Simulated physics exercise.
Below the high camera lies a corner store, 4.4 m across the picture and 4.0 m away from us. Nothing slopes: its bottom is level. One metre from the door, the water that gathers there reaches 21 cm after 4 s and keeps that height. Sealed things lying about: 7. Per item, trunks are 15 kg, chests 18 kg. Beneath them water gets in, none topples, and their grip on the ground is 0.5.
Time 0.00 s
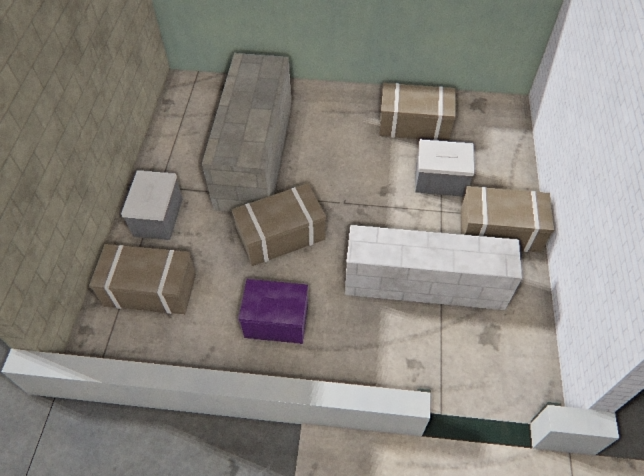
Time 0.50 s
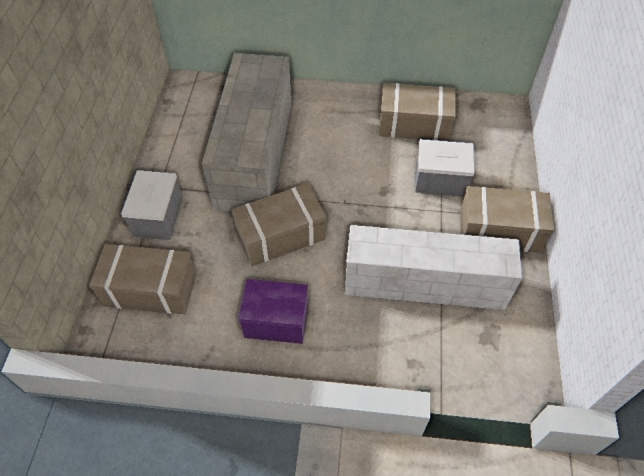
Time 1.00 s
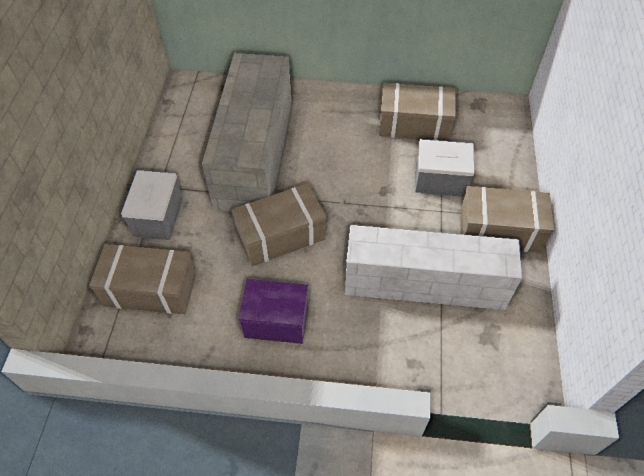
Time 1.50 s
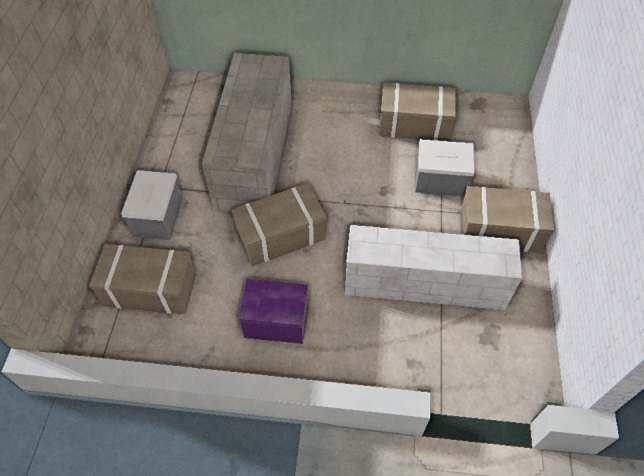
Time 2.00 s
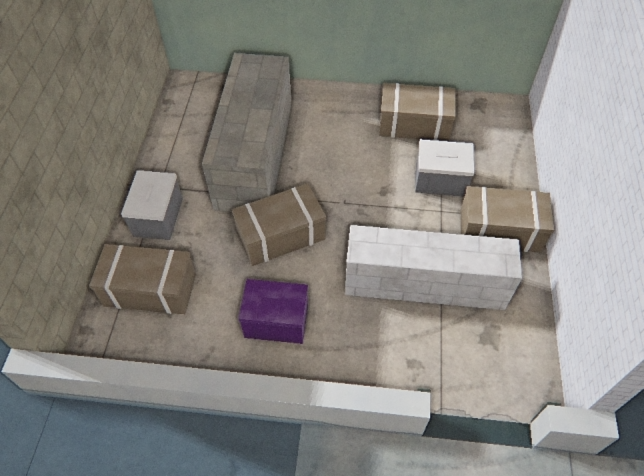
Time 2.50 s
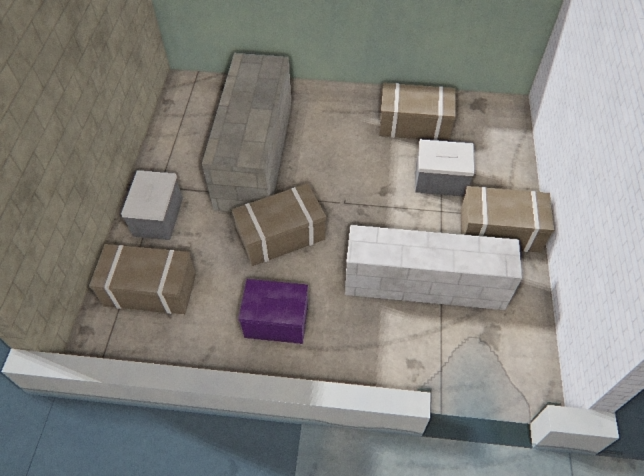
A walled corner store, seen from above, holds a purple chest, brown boxes with white straps, pale boxes and two long blocks. Outside the low front wall, the ground turns bluish, then water enters through the gap at the lower right and spreads slightly across the floor, while every object stays still.
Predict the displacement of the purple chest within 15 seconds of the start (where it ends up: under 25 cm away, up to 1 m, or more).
It will go beyond a metre.
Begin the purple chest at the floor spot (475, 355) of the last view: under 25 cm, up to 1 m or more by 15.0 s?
By then it edges a bit.
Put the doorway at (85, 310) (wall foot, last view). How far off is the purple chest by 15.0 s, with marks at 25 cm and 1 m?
With that change, the purple chest travels a long distance.
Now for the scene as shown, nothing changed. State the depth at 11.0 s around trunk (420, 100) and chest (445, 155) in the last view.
Depth approx. 4 cm / 4 cm.
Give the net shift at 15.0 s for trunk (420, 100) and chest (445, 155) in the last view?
They sit 100 cm and 0 cm away, in the order given.
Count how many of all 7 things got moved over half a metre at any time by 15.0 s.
By my count, 5.
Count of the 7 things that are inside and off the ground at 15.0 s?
At that time the total is 6.
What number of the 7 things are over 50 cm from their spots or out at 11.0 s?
I make it 2 by then.
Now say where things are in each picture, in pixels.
The first frame shows the purple chest at (274, 302) rests on the ground; water covers 0.0 m2; 0 of 7 have shifted.
The second frame shows the purple chest at (274, 302) rests on the ground; 0.0 m2 under water; 0 of 7 have shifted.
The third frame shows the purple chest at (274, 302), on the bottom; 0.0 m2 under water; 0 of 7 have shifted.
The fourth frame shows the purple chest at (274, 302) rests on the ground; 0.0 m2 under water; 0 of 7 have shifted.
The fifth frame shows the purple chest at (274, 302), on the bottom; 0.0 m2 under water; 0 of 7 have shifted.
The sixth frame shows the purple chest at (274, 302) rests on the ground; 0.4 m2 under water; 0 of 7 have shifted.
After 3.5 s the purple chest is near (274, 302), 0.0 m from its start, aground; 0 afloat.
After 6.8 s the purple chest is near (273, 301), 0.0 m from its start, aground; 0 afloat.
After 11.0 s the purple chest is near (127, 308), 1.3 m from its start, afloat; 4 afloat.
After 15.0 s the purple chest is near (149, 170), 2.0 m from its start, afloat; 6 afloat.
